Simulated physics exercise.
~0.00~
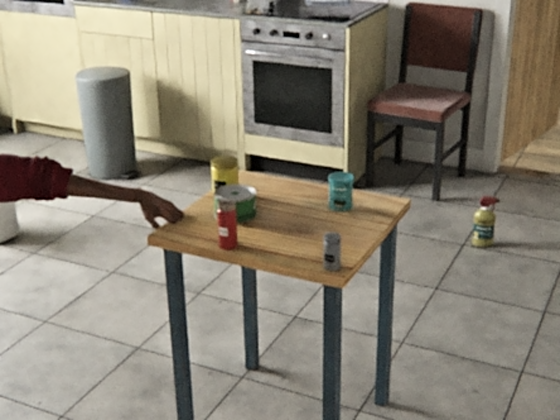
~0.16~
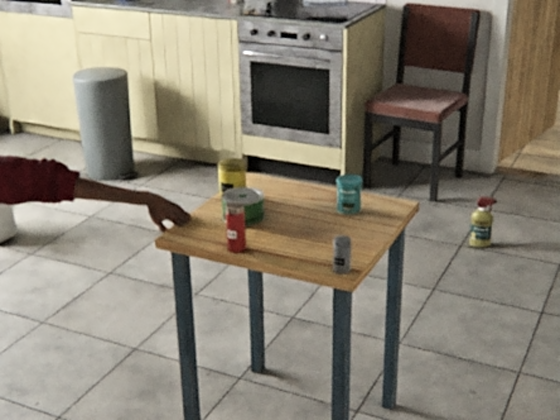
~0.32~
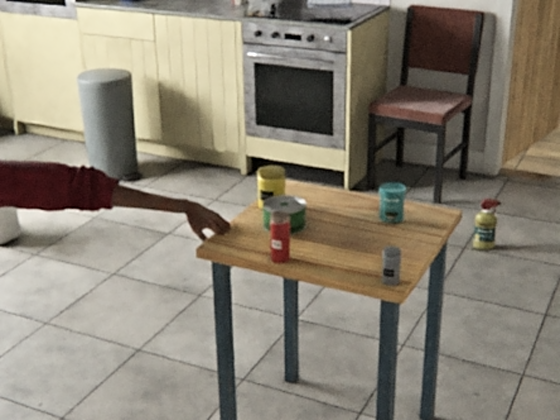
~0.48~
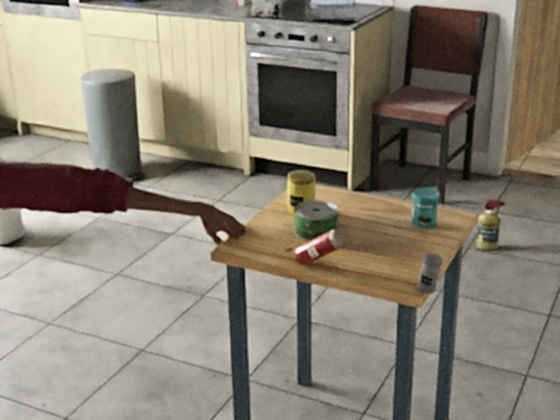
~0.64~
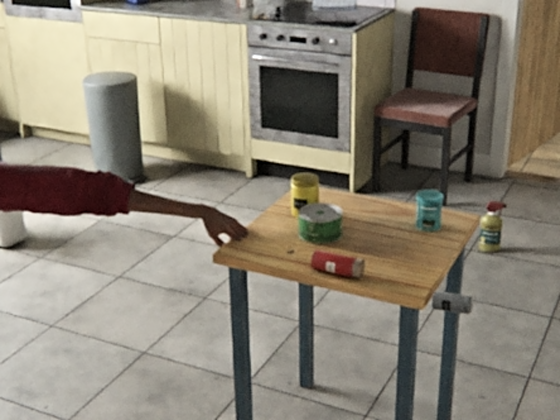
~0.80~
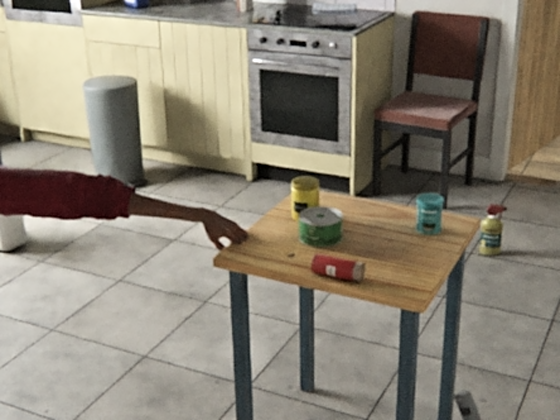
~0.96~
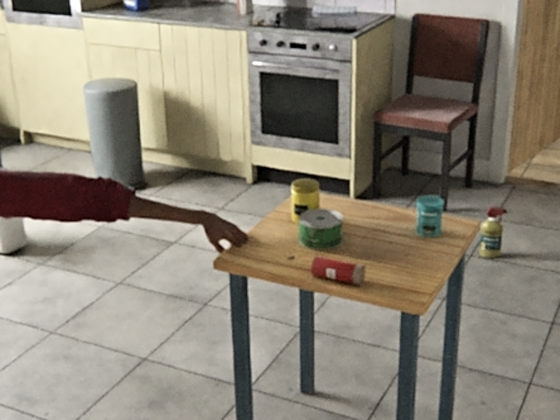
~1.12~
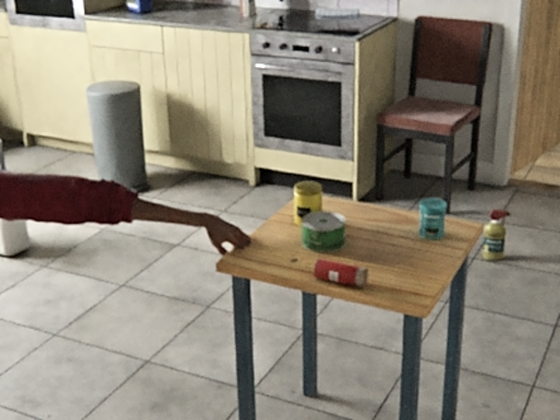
A small wooden table slid to the right across a kitchen floor as a red-sleeved arm pushed it, and a red shaker toppled onto its side while a grey one fell off the edge, leaving the green, yellow and turquoise containers standing.
